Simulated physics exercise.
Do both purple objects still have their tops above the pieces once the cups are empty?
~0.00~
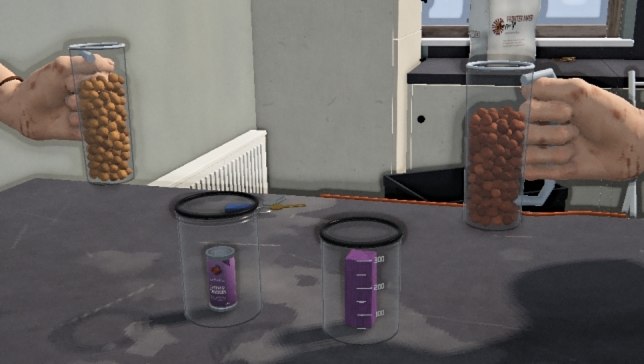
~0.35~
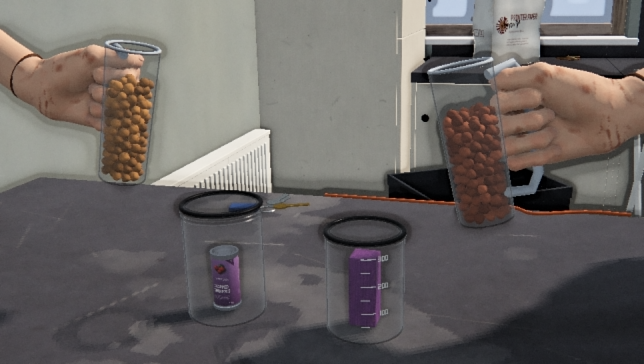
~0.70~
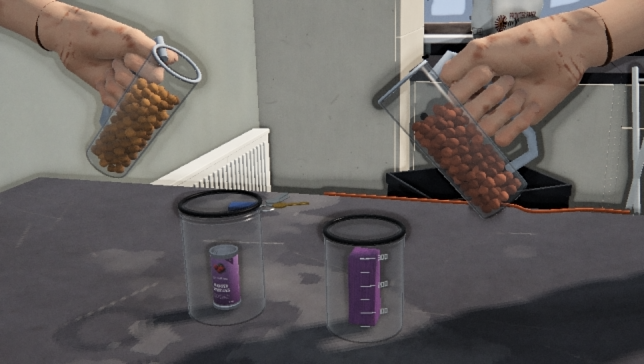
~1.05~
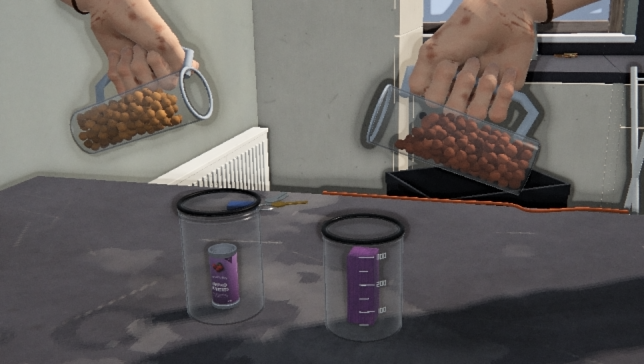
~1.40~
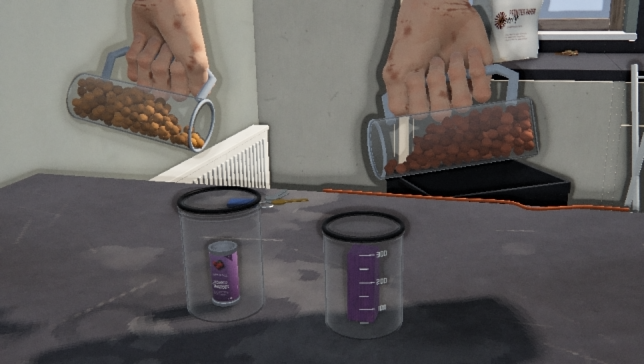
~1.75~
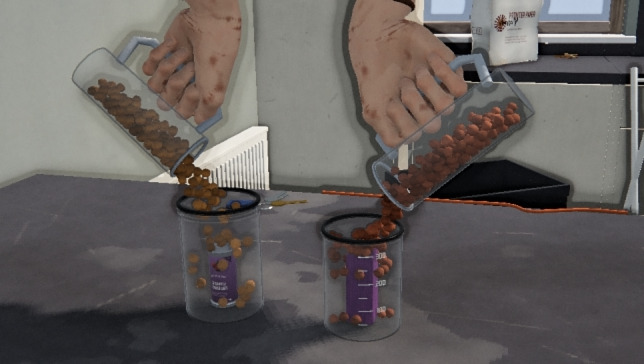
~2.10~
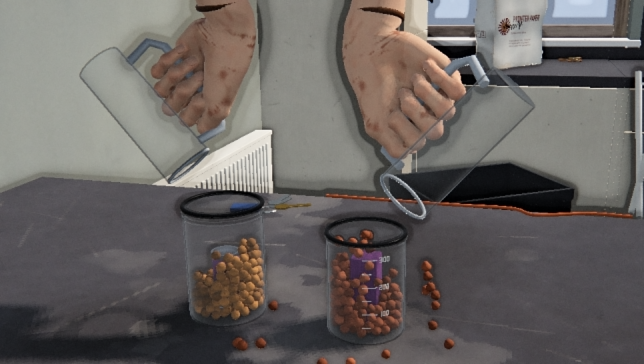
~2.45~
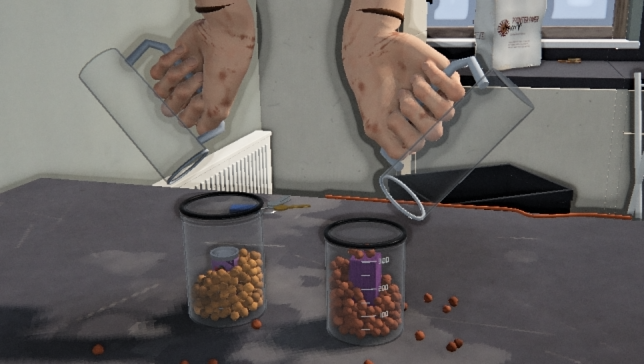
Yes, both do. The top of the can on the left and the top of the block on the right still stick out above the pieces around them.
Two hands hold clear handled cups over a dark grey counter in a room, seen from the front by a slightly swaying camera, with golden-brown pieces in the left cup and reddish-brown ones in the right. Below stand two clear, black-rimmed containers, the left holding a small purple can and the right a purple block. The hands bring the cups inward, tip them onto their sides, then turn them further so the pieces pour in around the objects. Some reddish pieces scatter over the counter. Both cups end up empty, with the left container about half full, the right fuller, and both purple tops still showing.
